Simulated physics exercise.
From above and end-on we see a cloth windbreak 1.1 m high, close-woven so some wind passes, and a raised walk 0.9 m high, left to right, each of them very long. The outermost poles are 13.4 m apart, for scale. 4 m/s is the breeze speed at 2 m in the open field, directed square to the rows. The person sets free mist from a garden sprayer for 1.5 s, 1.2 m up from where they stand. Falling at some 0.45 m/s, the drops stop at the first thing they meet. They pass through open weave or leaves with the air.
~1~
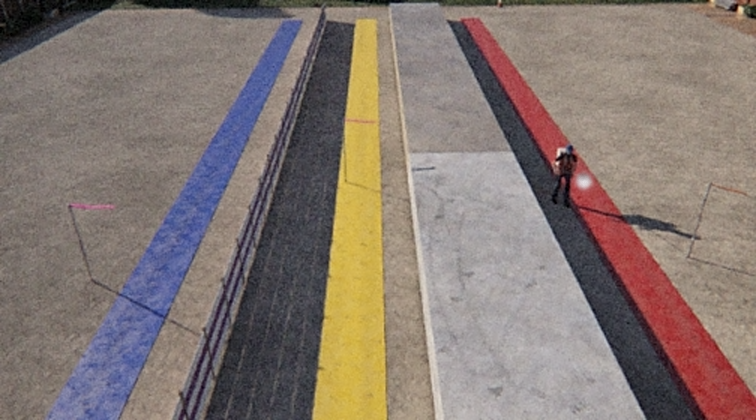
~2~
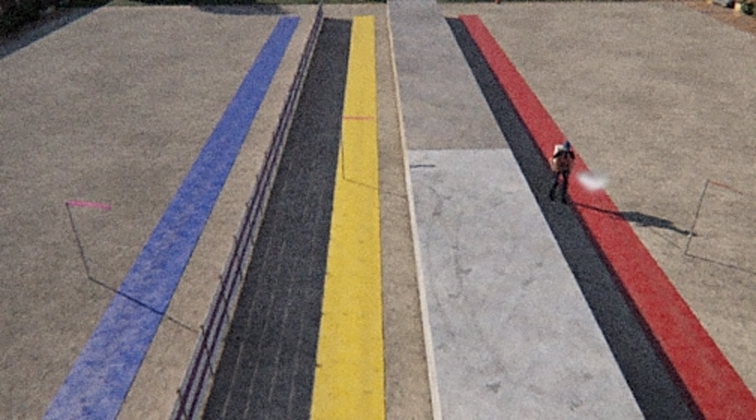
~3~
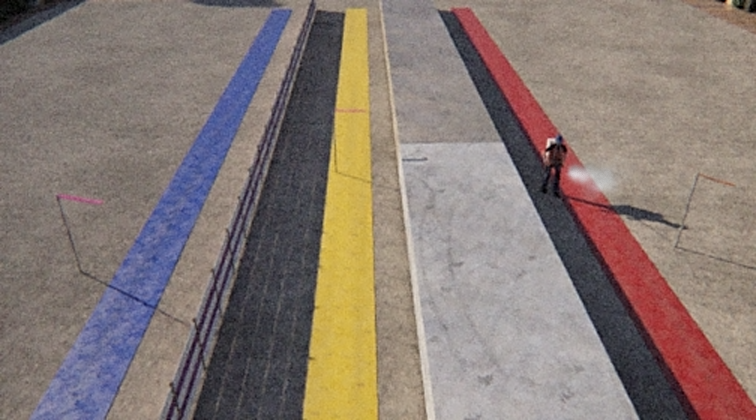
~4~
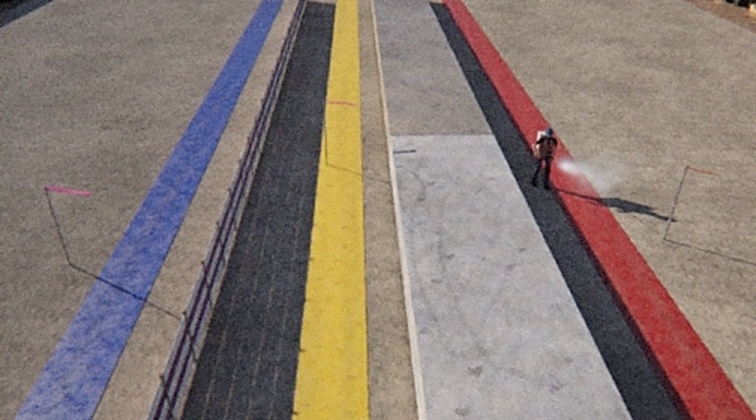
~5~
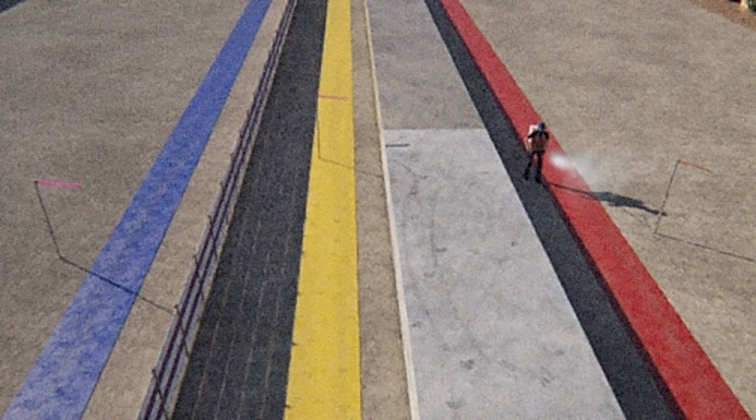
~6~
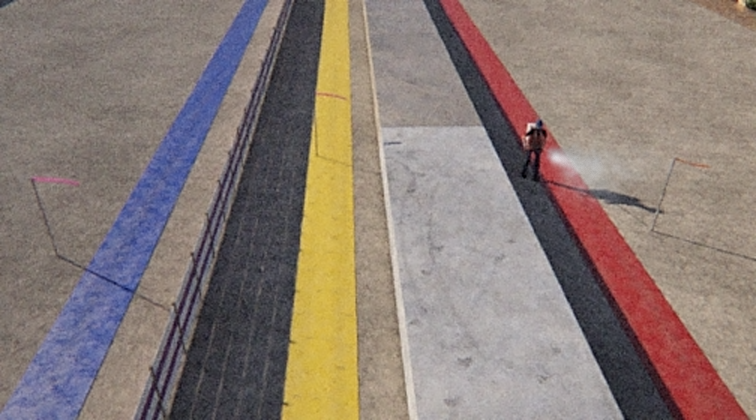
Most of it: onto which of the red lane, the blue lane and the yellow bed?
Onto red.
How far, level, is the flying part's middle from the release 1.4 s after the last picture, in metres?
2.5 metres.
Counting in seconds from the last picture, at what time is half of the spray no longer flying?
1.8 s.
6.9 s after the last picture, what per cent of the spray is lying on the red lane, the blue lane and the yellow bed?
I'd estimate near 25 % on red, 0 % on blue and 0 % on yellow.
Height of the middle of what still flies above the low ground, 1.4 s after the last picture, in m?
The middle sits roughly 0.6 m above the low ground.
Then, 1.4 s after the last picture, 64 % is in the air or yet to come; 0 % lies on the blue lane, 0 % on the yellow bed and 18 % on the red lane; the middle of what still flies is 0.5 m above the low ground, near (642, 179).
Then, 2.9 s after the last picture, 26 % is in the air or yet to come; 0 % lies on the blue lane, 0 % on the yellow bed and 27 % on the red lane.
Then, 6.9 s after the last picture, 6 % is in the air or yet to come; 0 % lies on the blue lane, 0 % on the yellow bed and 27 % on the red lane.
Then, 18.9 s after the last picture, 0 % is in the air or yet to come; 0 % lies on the blue lane, 0 % on the yellow bed and 27 % on the red lane.
Then, 43.9 s after the last picture, 0 % is in the air or yet to come; 0 % lies on the blue lane, 0 % on the yellow bed and 27 % on the red lane.
